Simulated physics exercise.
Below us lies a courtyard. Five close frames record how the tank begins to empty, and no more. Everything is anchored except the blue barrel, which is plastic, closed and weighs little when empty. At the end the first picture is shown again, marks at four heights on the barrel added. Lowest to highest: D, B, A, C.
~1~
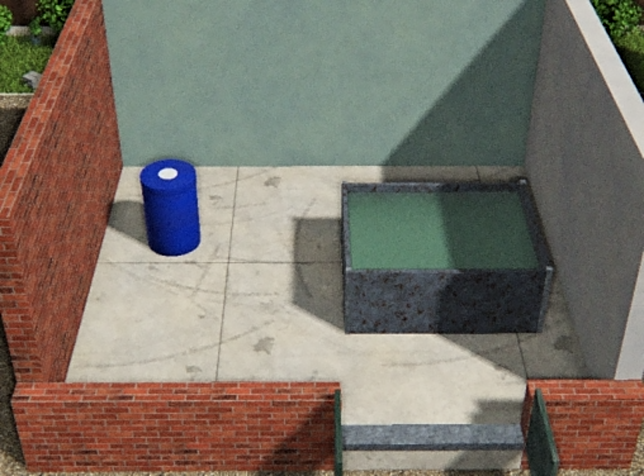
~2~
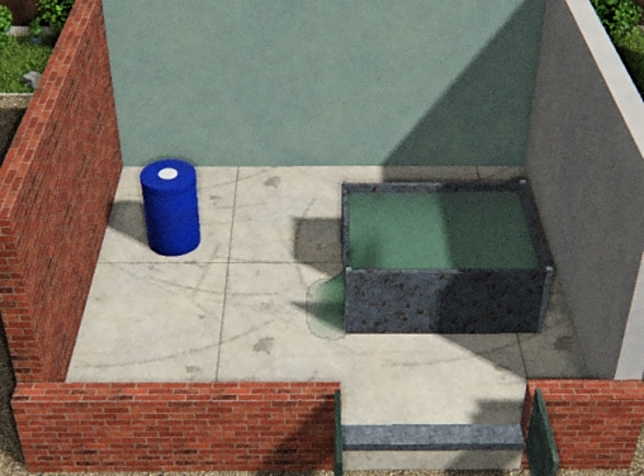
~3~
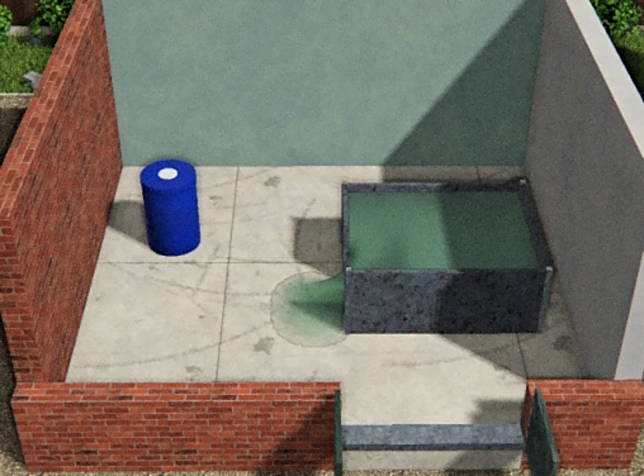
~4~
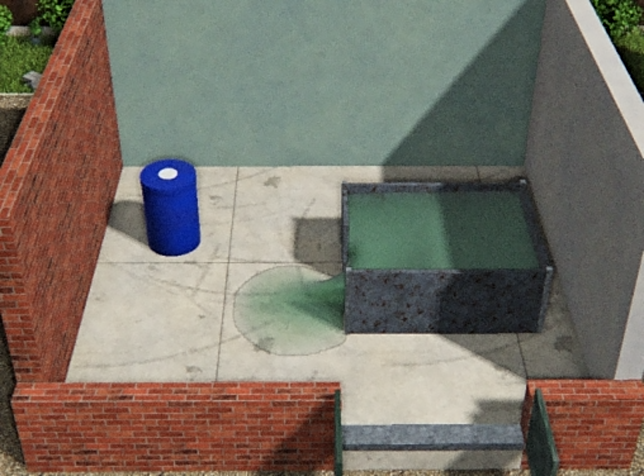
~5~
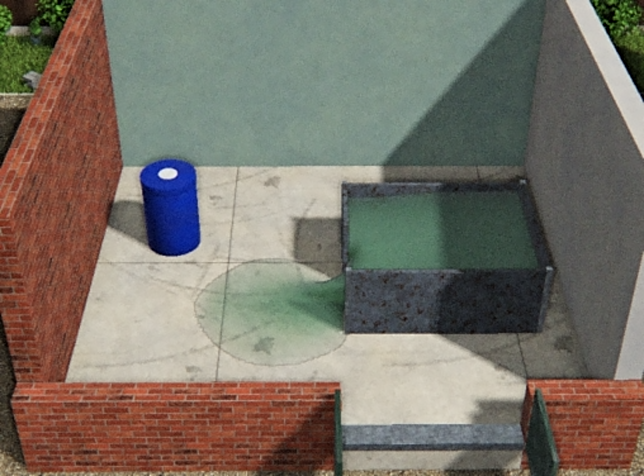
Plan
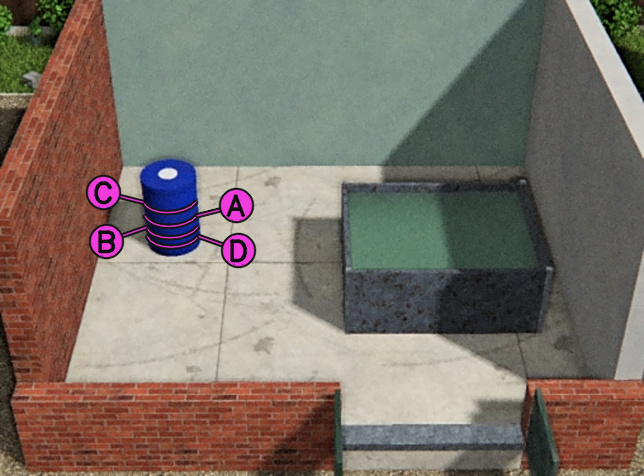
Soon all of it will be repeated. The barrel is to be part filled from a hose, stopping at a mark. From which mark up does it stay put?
Take B.
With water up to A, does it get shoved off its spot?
No, that is safe.
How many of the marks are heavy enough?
Three of the four.
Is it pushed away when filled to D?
Yes, it does.
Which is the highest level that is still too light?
That would be D.
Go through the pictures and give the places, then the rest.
Lid of the blue barrel at (168, 174); tank full, its middle at (440, 231); open gate at (434, 385).
Water covers 2 % of the ground and is seen nearest the barrel at (320, 285).
Water covers 4 % of the ground and is seen nearest the barrel at (283, 290).
Water covers 7 % of the ground and is seen nearest the barrel at (260, 279).
Lid of the blue barrel at (168, 174); water covers 10 % of the ground and is seen nearest the barrel at (236, 272).
On the marked copy, A at (168, 226); B at (170, 237); C at (167, 212); D at (171, 247); from the bottom up D, B, A, C.
If A is chosen, it does not move.
If B is chosen, it does not move.
If C is chosen, it does not move.
If D is chosen, it is pushed about its own width away.
